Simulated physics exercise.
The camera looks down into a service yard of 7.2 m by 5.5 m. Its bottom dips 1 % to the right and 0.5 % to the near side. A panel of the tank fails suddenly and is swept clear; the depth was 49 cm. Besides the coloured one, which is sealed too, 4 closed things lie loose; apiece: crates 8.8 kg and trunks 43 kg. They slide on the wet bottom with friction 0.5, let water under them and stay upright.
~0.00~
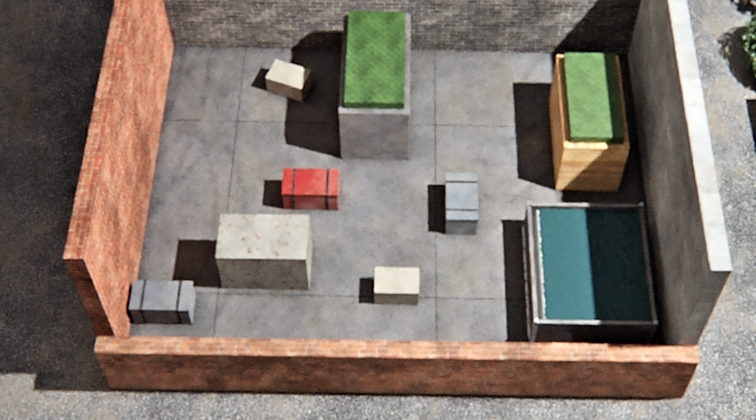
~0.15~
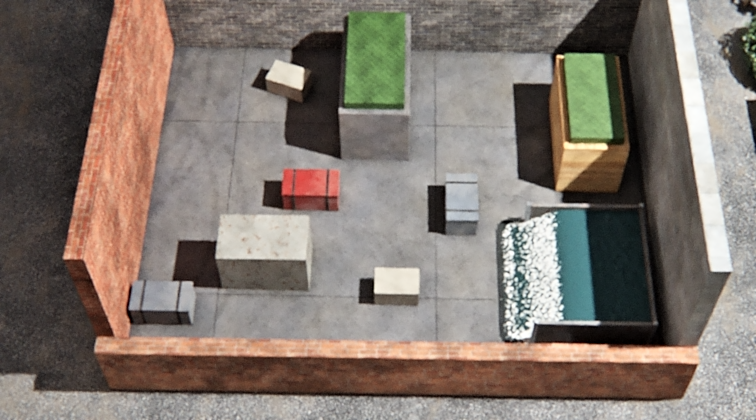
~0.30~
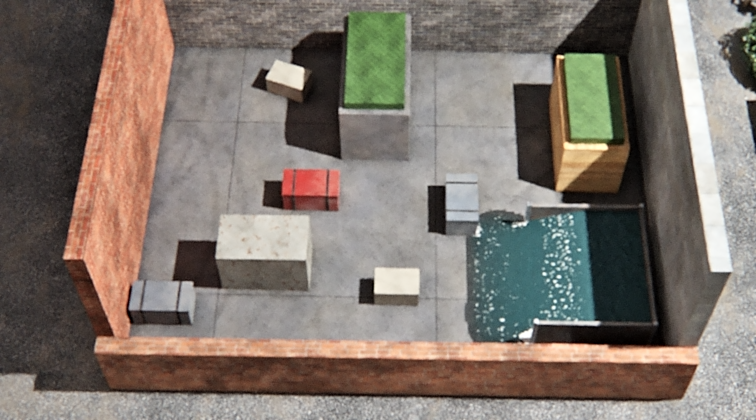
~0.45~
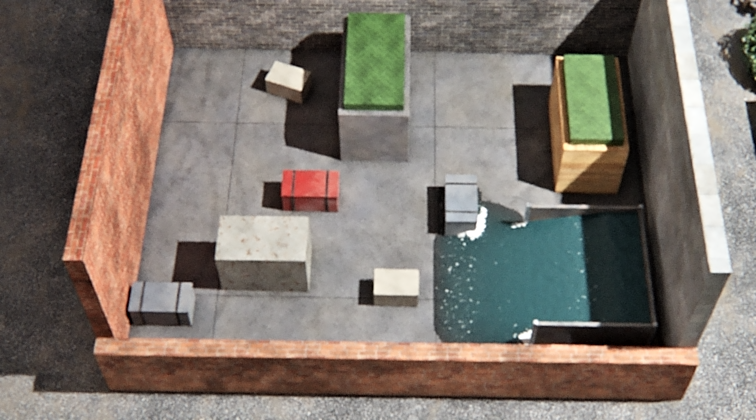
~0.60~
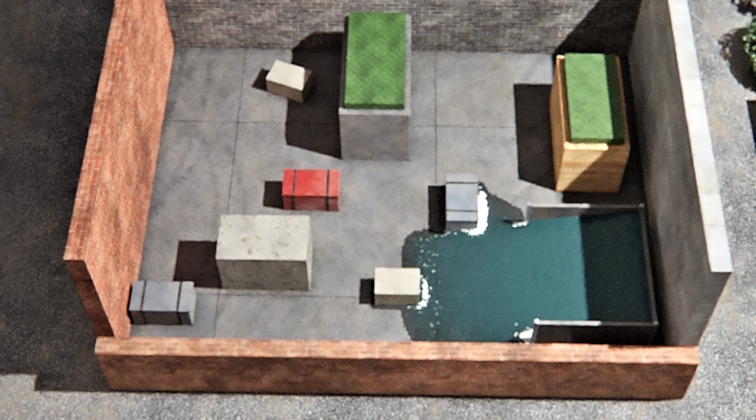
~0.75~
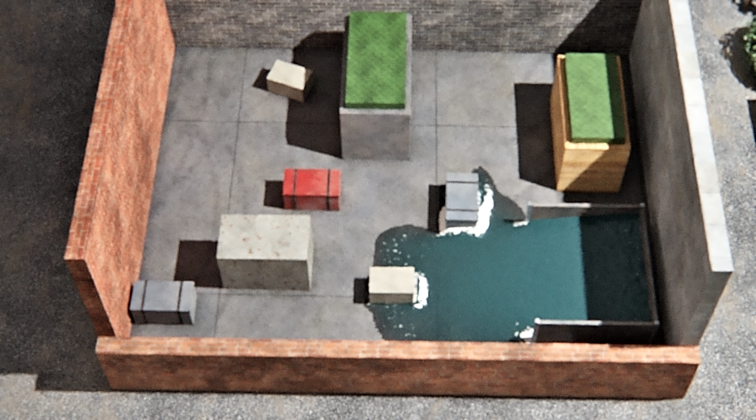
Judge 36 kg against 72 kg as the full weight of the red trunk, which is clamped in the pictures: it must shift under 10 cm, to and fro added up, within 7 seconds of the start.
For it, only the higher weight holds it.
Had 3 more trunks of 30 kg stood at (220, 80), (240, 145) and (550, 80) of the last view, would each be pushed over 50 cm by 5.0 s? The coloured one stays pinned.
In turn: Under, under, under.
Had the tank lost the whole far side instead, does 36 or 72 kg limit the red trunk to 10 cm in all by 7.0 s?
Then the smaller load will do.
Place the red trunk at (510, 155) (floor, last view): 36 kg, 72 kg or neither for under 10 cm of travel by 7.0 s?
The smaller is enough.
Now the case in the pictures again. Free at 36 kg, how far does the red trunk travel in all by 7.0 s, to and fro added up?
About 30 cm.
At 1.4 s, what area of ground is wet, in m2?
Roughly 13 m2.
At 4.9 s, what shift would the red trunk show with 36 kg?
About 30 cm.
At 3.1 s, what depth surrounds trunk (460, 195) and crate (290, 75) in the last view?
Roughly 4 and 0 cm.
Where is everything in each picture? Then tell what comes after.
The first picture shows the red trunk at (310, 181), on the bottom; water covers 2.7 m2; 0 of 5 have shifted.
The second picture shows the red trunk at (310, 182), on the bottom; water covers 3.6 m2; 0 of 5 have shifted.
The third picture shows the red trunk at (310, 182), on the bottom; 4.5 m2 under water; 0 of 5 have shifted.
The fourth picture shows the red trunk at (310, 183) rests on the ground; 5.6 m2 under water; 0 of 5 have shifted.
The fifth picture shows the red trunk at (311, 182) rests on the ground; 6.6 m2 under water; 0 of 5 have shifted.
The sixth picture shows the red trunk at (311, 182), on the bottom; 7.6 m2 under water; 1 of 5 have shifted.
After 1.4 s the red trunk would be 0 cm from its start with 36 kg and 0 cm from its start with 72 kg; 0 cm of water round it then.
After 3.1 s the red trunk would be 27 cm from its start with 36 kg and 0 cm from its start with 72 kg; 6 cm of water round it then.
After 4.9 s the red trunk would be 27 cm from its start with 36 kg and 0 cm from its start with 72 kg; 3 cm of water round it then.
After 7.0 s the red trunk would be 27 cm from its start with 36 kg and 0 cm from its start with 72 kg; 4 cm of water round it then.
